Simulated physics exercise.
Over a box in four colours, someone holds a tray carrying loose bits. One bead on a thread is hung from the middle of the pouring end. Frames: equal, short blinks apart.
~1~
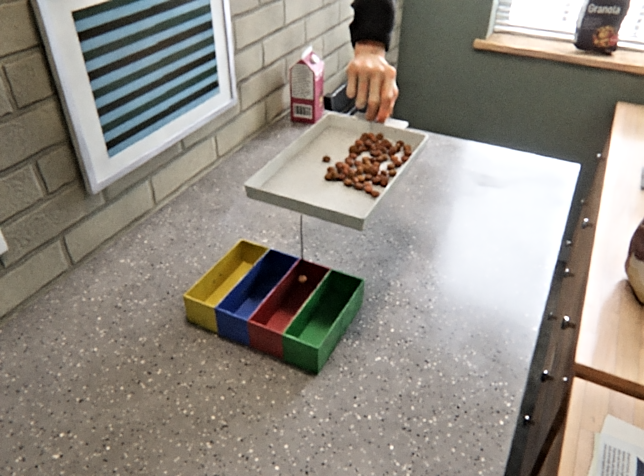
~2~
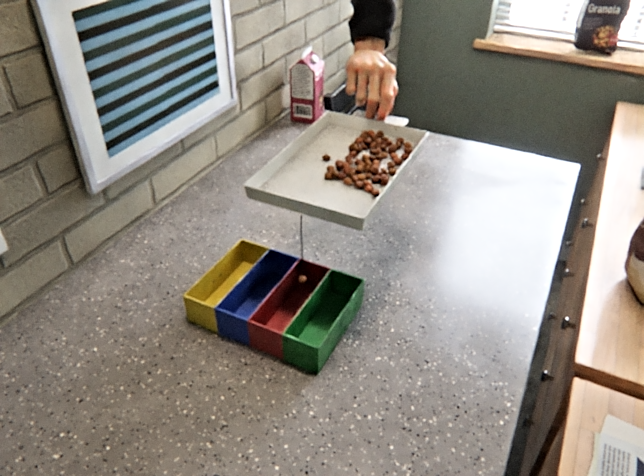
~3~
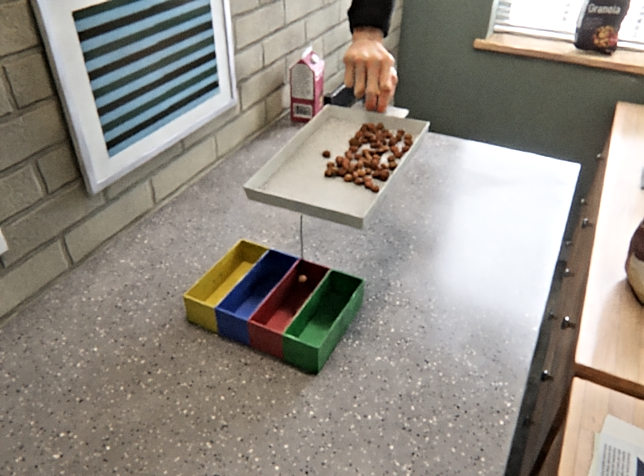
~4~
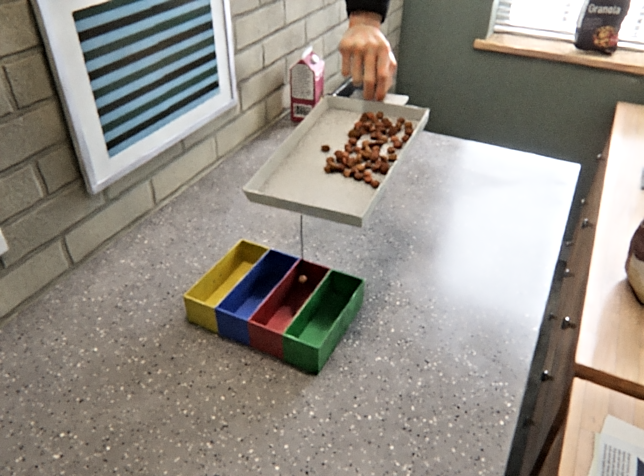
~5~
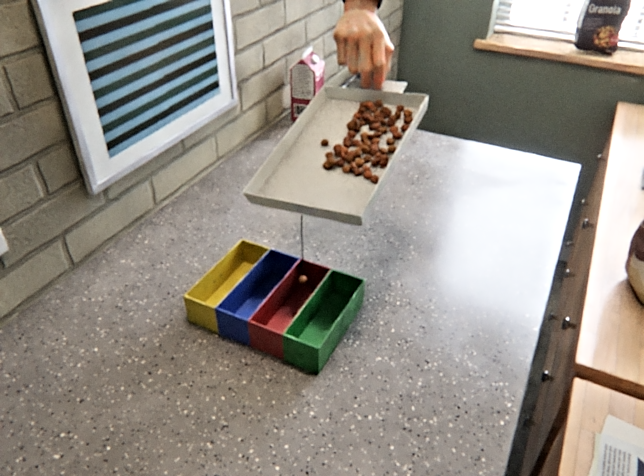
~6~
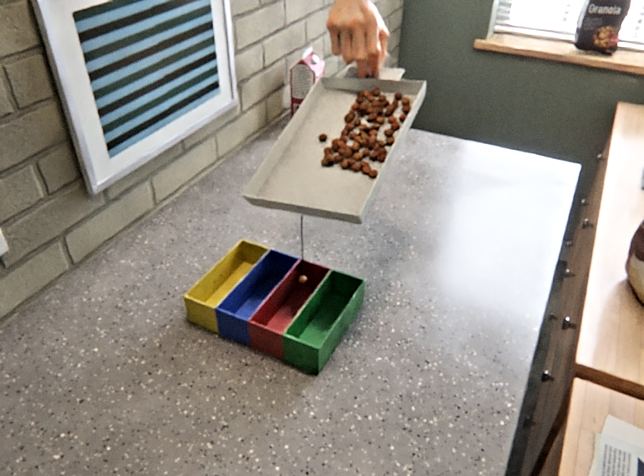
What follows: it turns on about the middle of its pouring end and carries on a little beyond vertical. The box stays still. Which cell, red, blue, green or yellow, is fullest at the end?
The blue cell is fullest at the end.
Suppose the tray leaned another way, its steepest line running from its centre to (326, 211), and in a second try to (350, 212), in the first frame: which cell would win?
Try 1 - the green one; try 2 - the cell in green.
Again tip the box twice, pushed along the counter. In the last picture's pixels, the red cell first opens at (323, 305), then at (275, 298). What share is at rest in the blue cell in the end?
First placement: 10 per cent; second placement: 70 per cent.
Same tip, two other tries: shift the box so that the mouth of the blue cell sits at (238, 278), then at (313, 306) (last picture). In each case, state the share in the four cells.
Close to 100 in a hundred, followed by close to 20 in a hundred.
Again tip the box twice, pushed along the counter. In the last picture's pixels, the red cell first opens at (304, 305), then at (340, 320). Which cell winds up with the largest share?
Try one: That yellow cell; try two: The yellow one.
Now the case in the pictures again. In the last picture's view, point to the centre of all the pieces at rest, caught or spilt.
Close to (256, 307) in the last picture.
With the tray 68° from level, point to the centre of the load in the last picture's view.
(270, 199).
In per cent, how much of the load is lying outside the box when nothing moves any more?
About 0 per cent.
Just after the last frame, tray tipped steeply; almost all on the tray; about a tenth falling or outside the box.
A moment on, tray tipped past a quarter turn; roughly half on the tray; roughly a third in the blue cell; about a tenth in the yellow cell; just a few in the red cell; about a tenth falling or outside the box.
Further on, tray tipped past a quarter turn; the larger part in the blue cell; roughly a quarter in the yellow cell; about a tenth in the red cell; just a few falling or outside the box.
When it is over, tray tipped past a quarter turn; the larger part in the blue cell; roughly a quarter in the yellow cell; about a tenth in the red cell; not one in the green cell; just a few outside the box.
